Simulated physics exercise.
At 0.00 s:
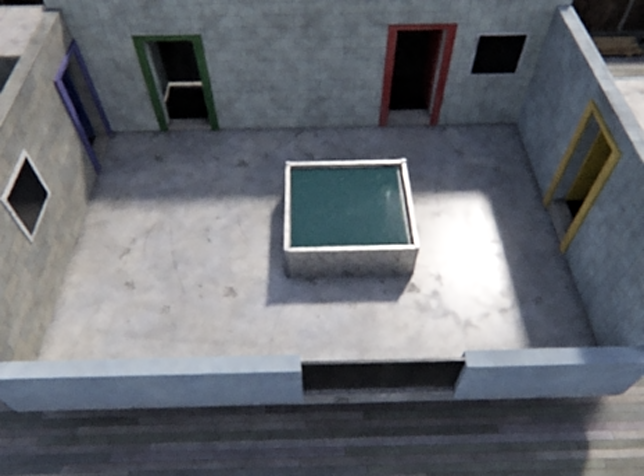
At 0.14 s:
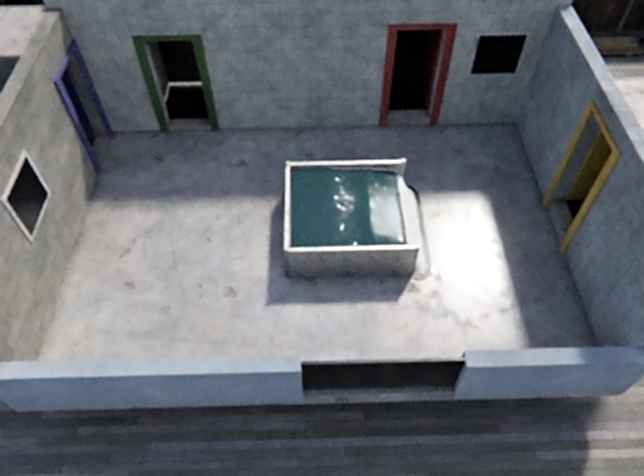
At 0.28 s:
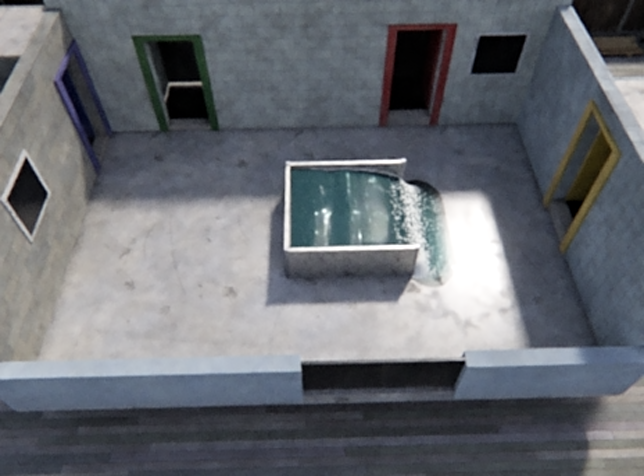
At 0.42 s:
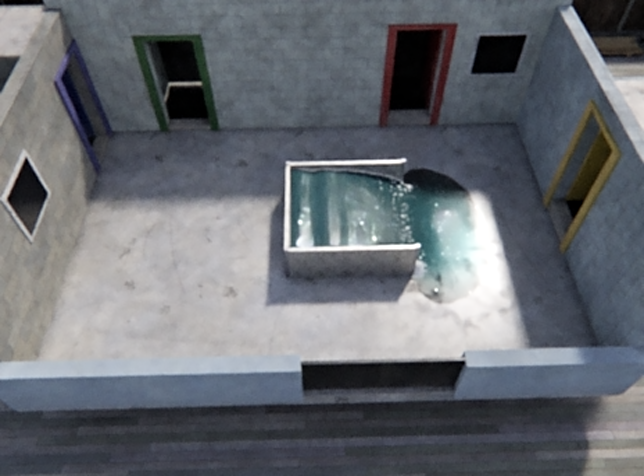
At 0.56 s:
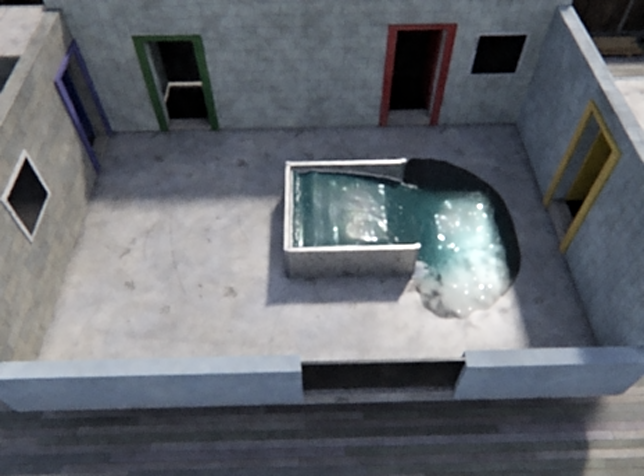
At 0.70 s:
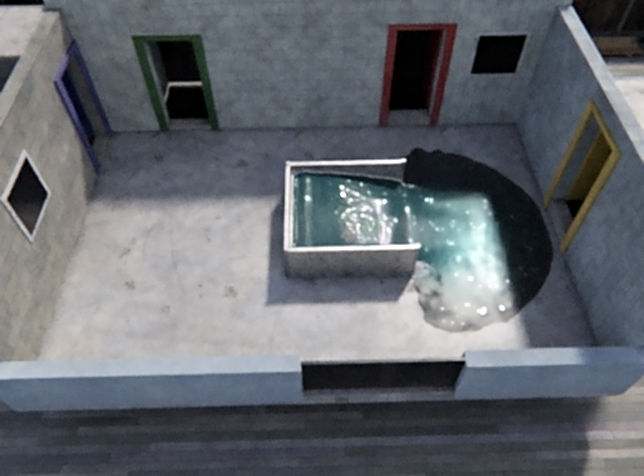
In this clip, a raised tank of blue-green water sits still in a walled yard with coloured doorways, then its right side opens and water pours out, spreading across the grey floor toward the right in a widening, foaming pool.
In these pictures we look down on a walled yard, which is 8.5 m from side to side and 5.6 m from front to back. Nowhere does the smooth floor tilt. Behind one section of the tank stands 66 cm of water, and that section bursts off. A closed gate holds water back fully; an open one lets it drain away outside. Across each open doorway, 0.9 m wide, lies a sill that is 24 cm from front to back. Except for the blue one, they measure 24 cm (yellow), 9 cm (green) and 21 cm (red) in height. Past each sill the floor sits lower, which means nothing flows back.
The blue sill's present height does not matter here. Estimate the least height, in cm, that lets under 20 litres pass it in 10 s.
I would say 6 cm.
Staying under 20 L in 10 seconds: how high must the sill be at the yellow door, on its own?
The yellow door needs around 32 cm.
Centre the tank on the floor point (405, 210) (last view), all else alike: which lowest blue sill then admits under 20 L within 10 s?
With that change, some 8.5 centimetres.
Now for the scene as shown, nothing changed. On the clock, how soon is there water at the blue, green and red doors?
Door blue 6.5 s / door green 5.0 s / door red 2.2 s.
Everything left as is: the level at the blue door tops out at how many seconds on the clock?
Peak time: Around 7.0 s.
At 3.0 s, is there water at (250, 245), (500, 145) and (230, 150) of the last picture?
Listed order - unwetted, soaked through, unwetted.
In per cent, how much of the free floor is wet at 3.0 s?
30 %.
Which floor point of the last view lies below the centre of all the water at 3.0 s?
The water's centre is at about (475, 228).
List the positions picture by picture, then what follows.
The first picture shows the tank at (349, 206) is whole and still, 66 cm deep; the blue door at (87, 113) is dry.
In the second picture, the front is at (426, 271), 0.3 m from the gap at (405, 220); 0.5 m2 of floor is wet, 66 cm left at the back.
In the third picture, the gap is at (405, 222), the front 0.7 m out at (450, 268); the back of the tank holds 66 cm.
In the fourth picture, the front is at (483, 256), 1.3 m from the gap at (404, 223); 3.1 m2 of floor is wet, 65 cm left at the back.
In the fifth picture, water pours out at (404, 223) and has run 1.9 m, to (512, 236); about 8 cm deep outside, 59 cm at the back.
In the sixth picture, water pours out at (404, 223) and has run 2.4 m, to (547, 248); about 6 cm deep outside, 56 cm at the back; 6.0 m in a straight line remain to the blue door at (87, 113).
After 1.4 s water covers 25 % of the floor, deepest (38 cm) near (554, 229); it has not reached the blue door.
After 3.0 s water covers 30 % of the floor, deepest (34 cm) near (602, 360); it has not reached the blue door.
After 10.0 s water covers 95 % of the floor, deepest (10 cm) near (82, 224); 9 cm at the blue door, 12 litres in over its 7 cm sill.
At the blue door as built, the water arrived by 6.3 s and peaked near 10 cm at 7.2 s.
Run again over the same 10 s with other heights there, 26 litres in over 5.5 cm, 12 litres over 7 cm. The limit of 20 litres is kept from about 6 cm up.
